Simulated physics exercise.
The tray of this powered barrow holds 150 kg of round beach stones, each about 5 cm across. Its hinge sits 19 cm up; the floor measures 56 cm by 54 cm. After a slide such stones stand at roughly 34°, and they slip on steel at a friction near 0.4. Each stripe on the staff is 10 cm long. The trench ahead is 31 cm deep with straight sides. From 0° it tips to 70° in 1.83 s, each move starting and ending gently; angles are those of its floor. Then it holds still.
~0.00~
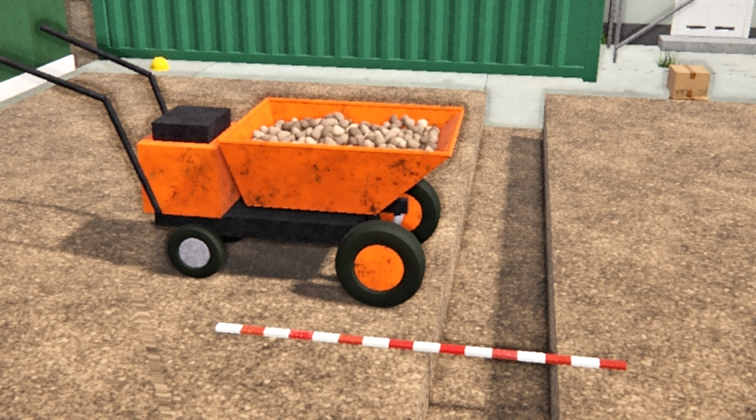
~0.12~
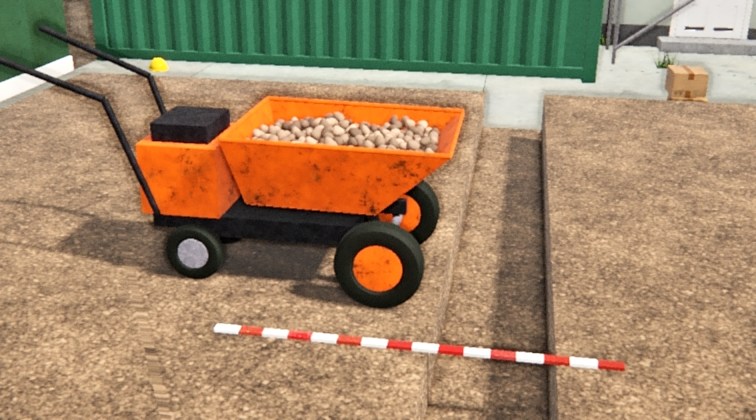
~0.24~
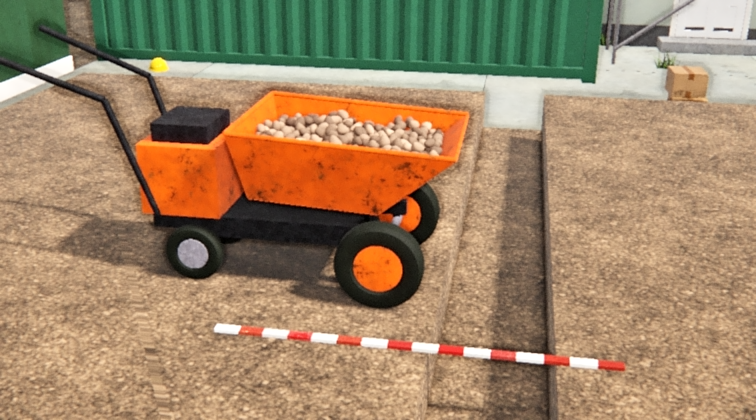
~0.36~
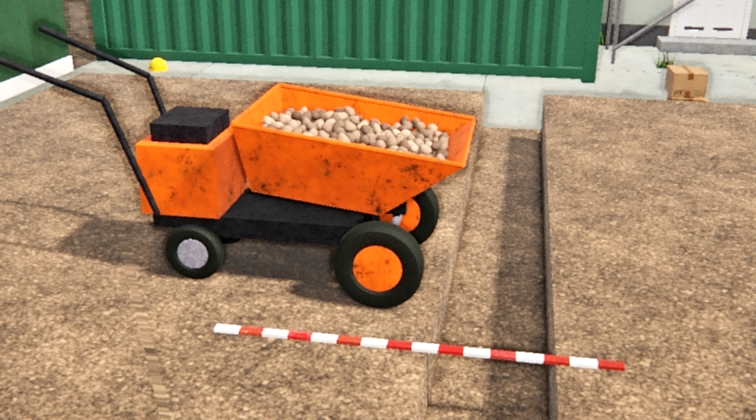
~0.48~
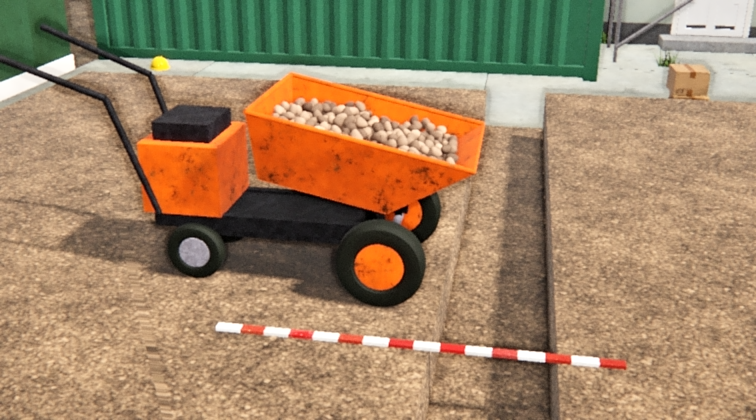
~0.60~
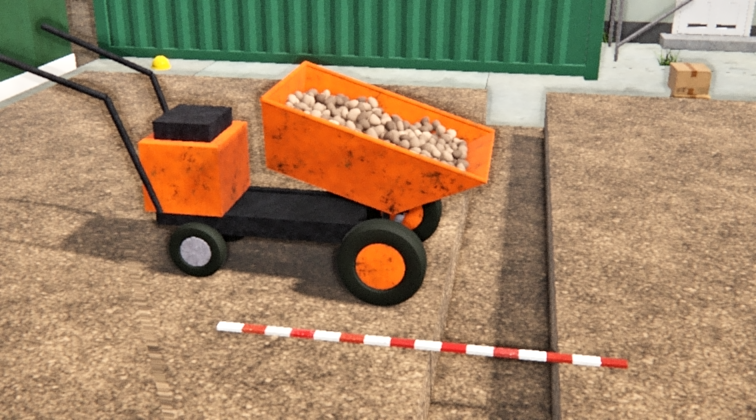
The clip shows an orange powered barrow loaded with round stones, standing beside a narrow trench behind a red-and-white staff; its tray starts level, then gradually tilts, the rear rising on the left while the wheels stay still.
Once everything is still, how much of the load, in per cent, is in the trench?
Roughly 52 per cent ends in the trench.
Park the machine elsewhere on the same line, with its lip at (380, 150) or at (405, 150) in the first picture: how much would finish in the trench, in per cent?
First some 100, then 95 per cent.
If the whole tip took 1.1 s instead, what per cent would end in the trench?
It would be near 50 per cent.
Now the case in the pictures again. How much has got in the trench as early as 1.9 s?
Some 35 per cent.
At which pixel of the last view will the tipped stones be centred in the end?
Their middle is at about (547, 316).
After 1.4 s the floor is at 59°; 98 % in the tray, 2 % in the trench; the foremost stones are at (549, 247).
After 1.9 s the floor is at 70°; 24 % in the tray, 33 % in the trench, 43 % past the trench; the foremost stones are at (699, 288).
After 2.3 s the floor is at 70°; 3 % in the tray, 48 % in the trench, 49 % past the trench; the foremost stones are past the picture's edge.
After 4.2 s the floor is at 70°; 0 % in the tray, 52 % in the trench, 48 % past the trench; the foremost stones are past the picture's edge.
